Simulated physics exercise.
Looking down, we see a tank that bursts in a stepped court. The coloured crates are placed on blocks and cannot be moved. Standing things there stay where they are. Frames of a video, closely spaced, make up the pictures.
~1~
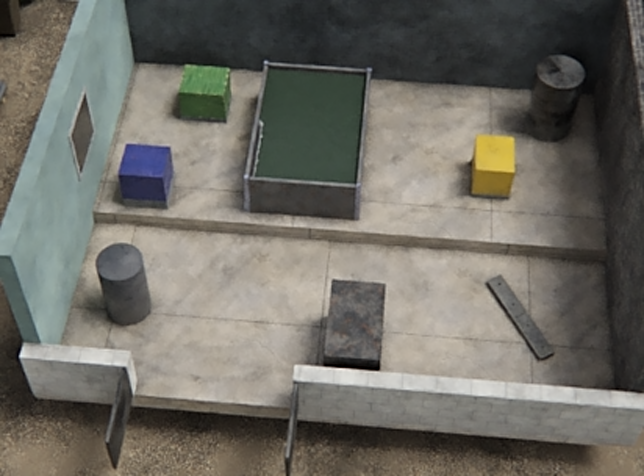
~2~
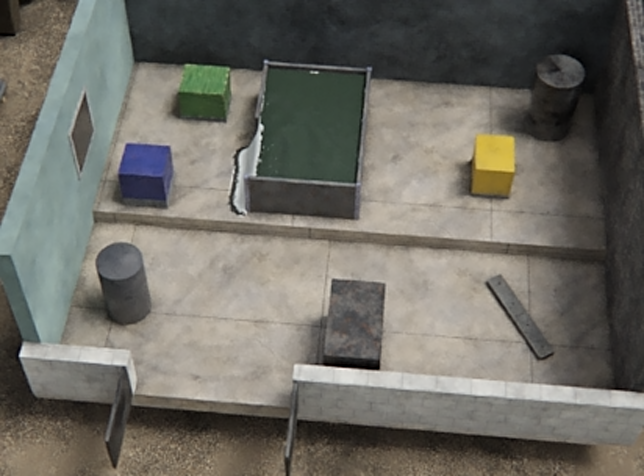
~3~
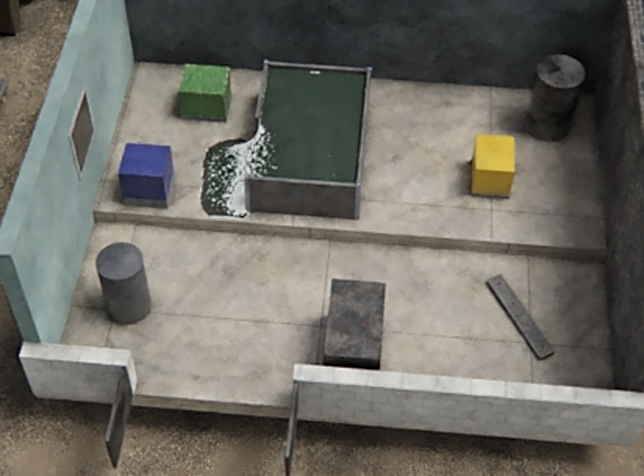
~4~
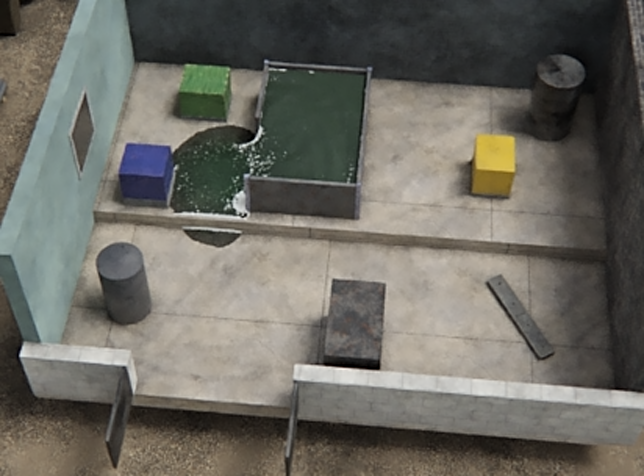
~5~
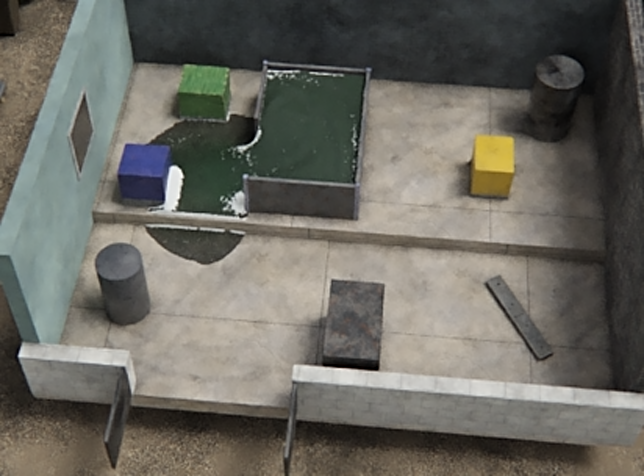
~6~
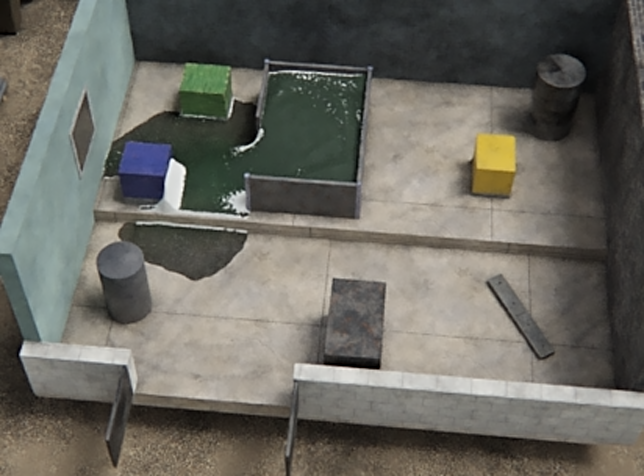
At first, a tank of dark green water stands whole and still in a stepped court. Then water bursts from its left side in a foamy white spill, spreading across the upper floor and over the step, flowing around the blue block and reaching the green one.
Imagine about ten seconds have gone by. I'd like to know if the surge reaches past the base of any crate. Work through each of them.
The yellow crate avoids any dampness from the water. The blue crate gets dampened by the water. The green crate gets dampened by the water.
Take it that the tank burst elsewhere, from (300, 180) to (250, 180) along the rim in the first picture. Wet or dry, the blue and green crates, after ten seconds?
Blue: Not reached; green: Not reached.
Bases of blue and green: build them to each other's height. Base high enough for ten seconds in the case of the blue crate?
Verdict on the blue crate: It gets flooded.
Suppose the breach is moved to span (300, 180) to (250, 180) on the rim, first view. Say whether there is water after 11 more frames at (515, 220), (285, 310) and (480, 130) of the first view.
Okay, the first is left untouched, the next is waterlogged, and the last is left untouched.
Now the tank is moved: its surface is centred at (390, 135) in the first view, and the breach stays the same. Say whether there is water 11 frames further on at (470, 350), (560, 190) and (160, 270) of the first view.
First unwetted; next unwetted; last drenched.
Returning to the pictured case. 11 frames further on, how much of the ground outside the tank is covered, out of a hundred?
Estimate: Near 30 %.
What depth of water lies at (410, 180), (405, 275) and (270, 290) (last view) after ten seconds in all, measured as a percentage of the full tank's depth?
Going in order, that's 2, 2 and 4 %.
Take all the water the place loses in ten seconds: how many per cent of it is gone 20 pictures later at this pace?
By my reckoning, 20 %.
A moment on, water covers 20 % of the floor; the yellow crate not reached, the blue crate water round its plinth, the green crate water round its plinth.
Next, water covers 30 % of the floor; the yellow crate not reached, the blue crate water round its plinth, the green crate water round its plinth.
Then, water covers 35 % of the floor; the yellow crate not reached, the blue crate water round its plinth, the green crate water round its plinth.
Later, water covers 55 % of the floor; the yellow crate water round its plinth, the blue crate water round its plinth, the green crate water round its plinth.
In the end, water covers 80 % of the floor; the yellow crate stayed above the water, the blue crate was topped, the green crate was topped.
